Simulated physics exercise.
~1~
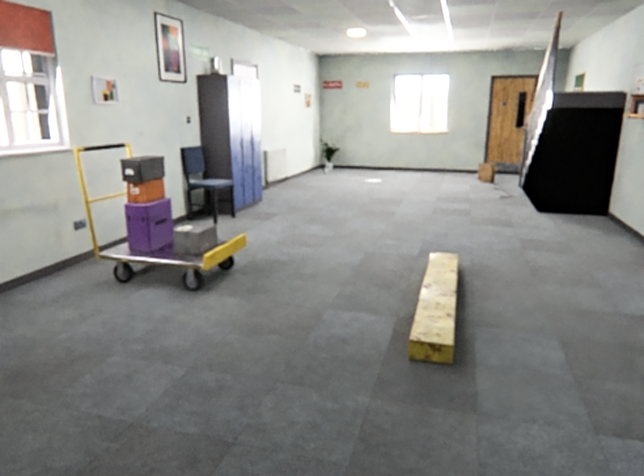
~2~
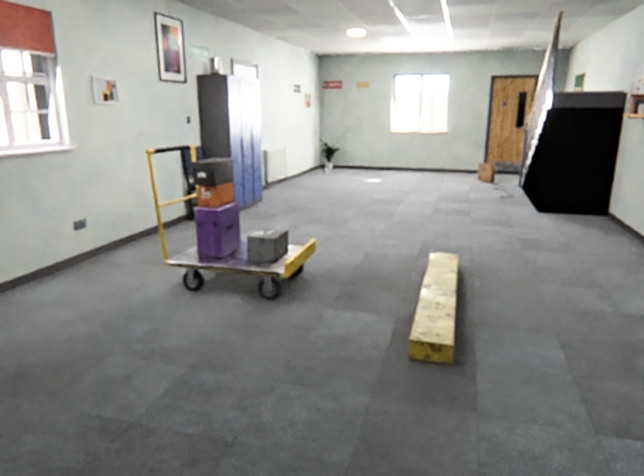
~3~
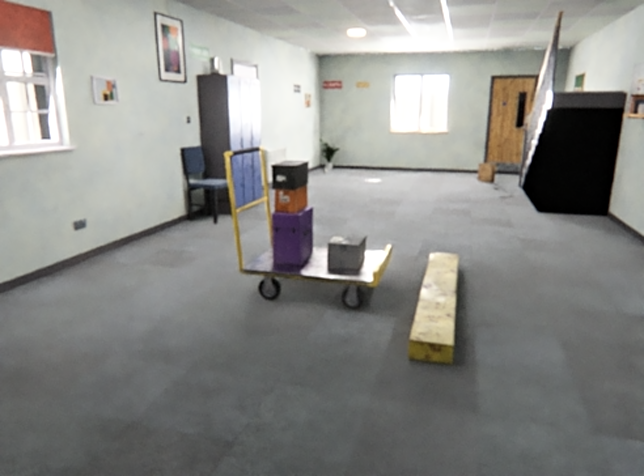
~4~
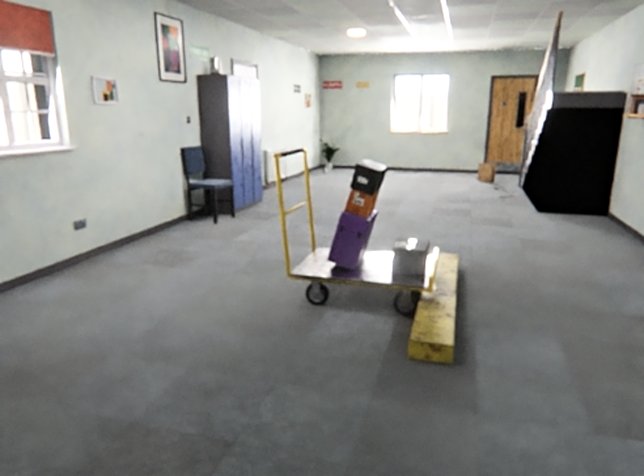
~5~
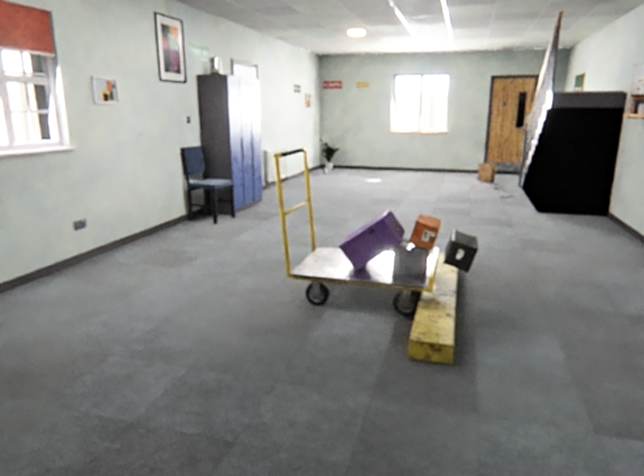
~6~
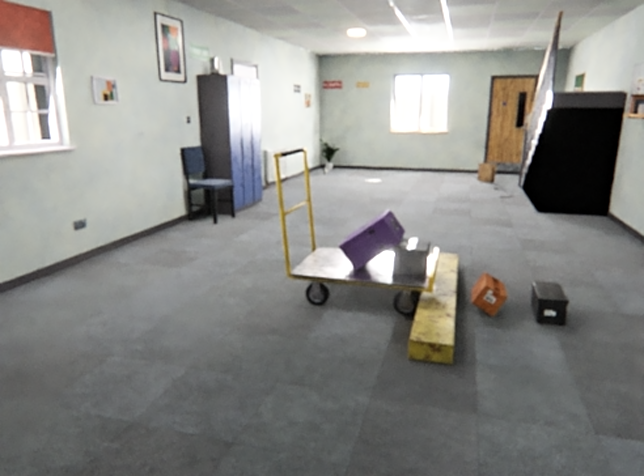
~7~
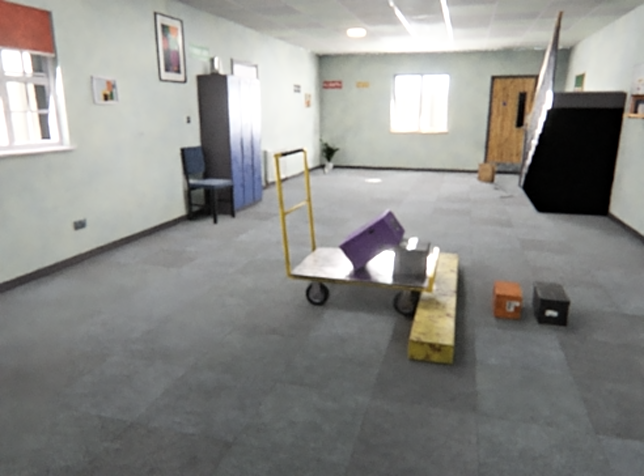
At the start, a flat trolley with a yellow handle stands at the left of a carpeted room, carrying a black tote on an orange carton on a purple toolbox, with a grey parcel beside them. It rolls right toward a yellow kerb on the floor. The trolley stops against the kerb, and the stack tips forward to the right. The toolbox leans over toward the grey parcel while the carton and tote tumble over the front edge. Both land on the carpet beyond the kerb, where the carton rolls upright beside the tote. The toolbox stays tilted against the parcel on the trolley.
